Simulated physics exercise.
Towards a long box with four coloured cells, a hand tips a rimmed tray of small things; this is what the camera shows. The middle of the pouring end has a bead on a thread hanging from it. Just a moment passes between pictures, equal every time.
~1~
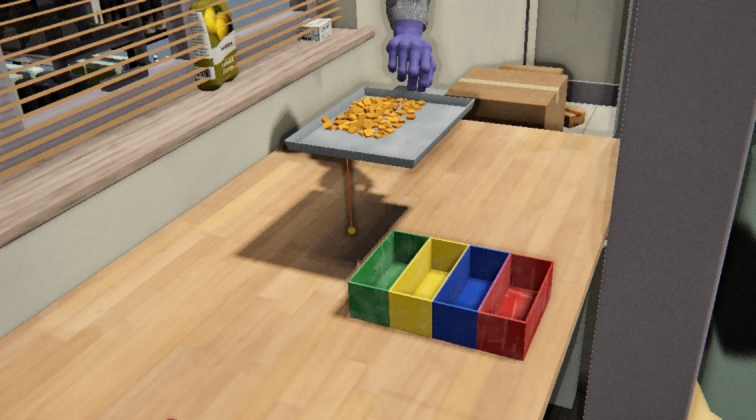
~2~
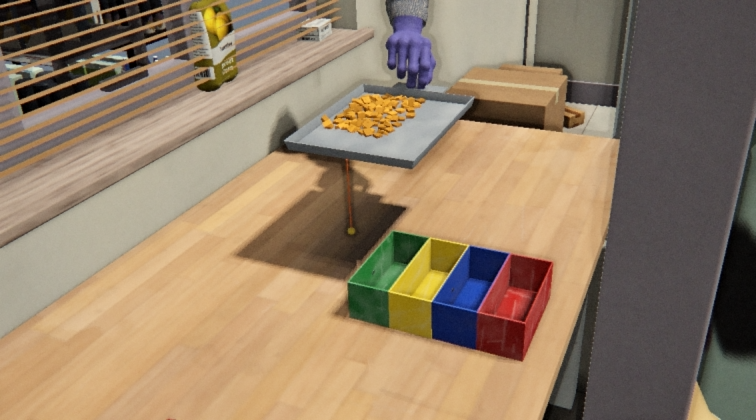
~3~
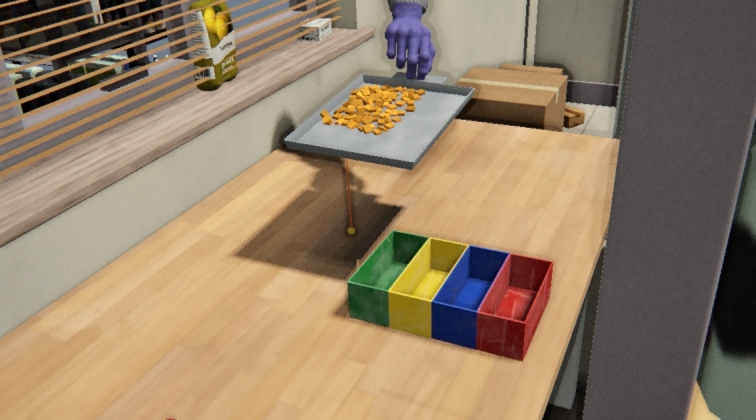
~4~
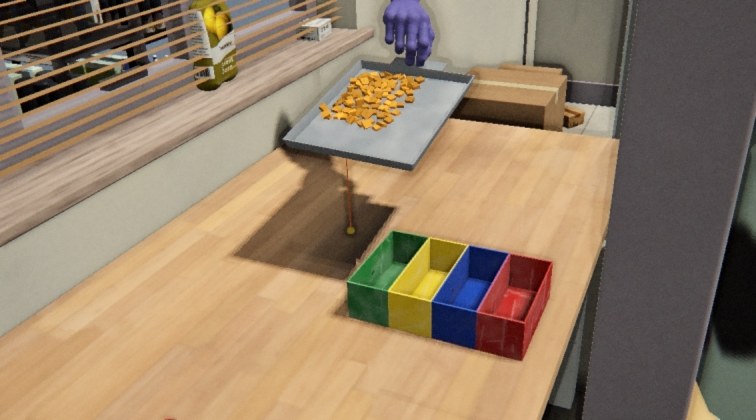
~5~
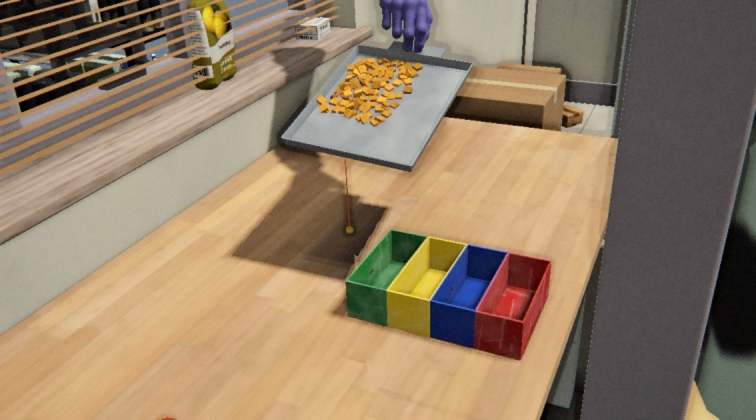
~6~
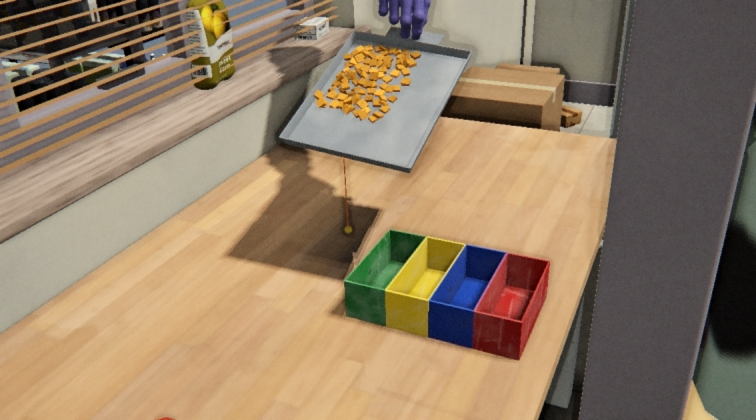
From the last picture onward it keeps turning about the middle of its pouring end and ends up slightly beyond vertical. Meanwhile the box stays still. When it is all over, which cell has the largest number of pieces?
The green cell.
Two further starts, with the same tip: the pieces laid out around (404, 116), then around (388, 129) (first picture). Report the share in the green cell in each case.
Shares: 50 % for the first, 60 % for the second.
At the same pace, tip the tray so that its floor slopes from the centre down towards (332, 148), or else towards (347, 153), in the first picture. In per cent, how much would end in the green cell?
The first gives 0 %, the second 10 %.
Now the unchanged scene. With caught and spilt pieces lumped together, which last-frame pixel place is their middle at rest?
The centre settles at about (367, 297).
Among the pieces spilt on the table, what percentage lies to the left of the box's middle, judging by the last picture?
Close to 100 %.
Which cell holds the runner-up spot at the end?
That would be the cell in yellow.
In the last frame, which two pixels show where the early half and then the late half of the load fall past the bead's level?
The first part passes (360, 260); everything after passes (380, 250).
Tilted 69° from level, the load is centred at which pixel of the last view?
(360, 159).
Just after the last frame, tray tipped steeply; roughly two thirds on the tray; roughly a third falling or outside the box.
A moment on, tray tipped past a quarter turn; about a tenth on the tray; roughly a third in the green cell; about a tenth in the yellow cell; roughly half falling or outside the box.
Further on, tray tipped past a quarter turn; roughly a third in the green cell; roughly a quarter in the yellow cell; roughly half falling or outside the box.
When it is over, tray tipped past a quarter turn; roughly a third in the green cell; roughly a quarter in the yellow cell; not one in the red cell; not one in the blue cell; roughly half outside the box.
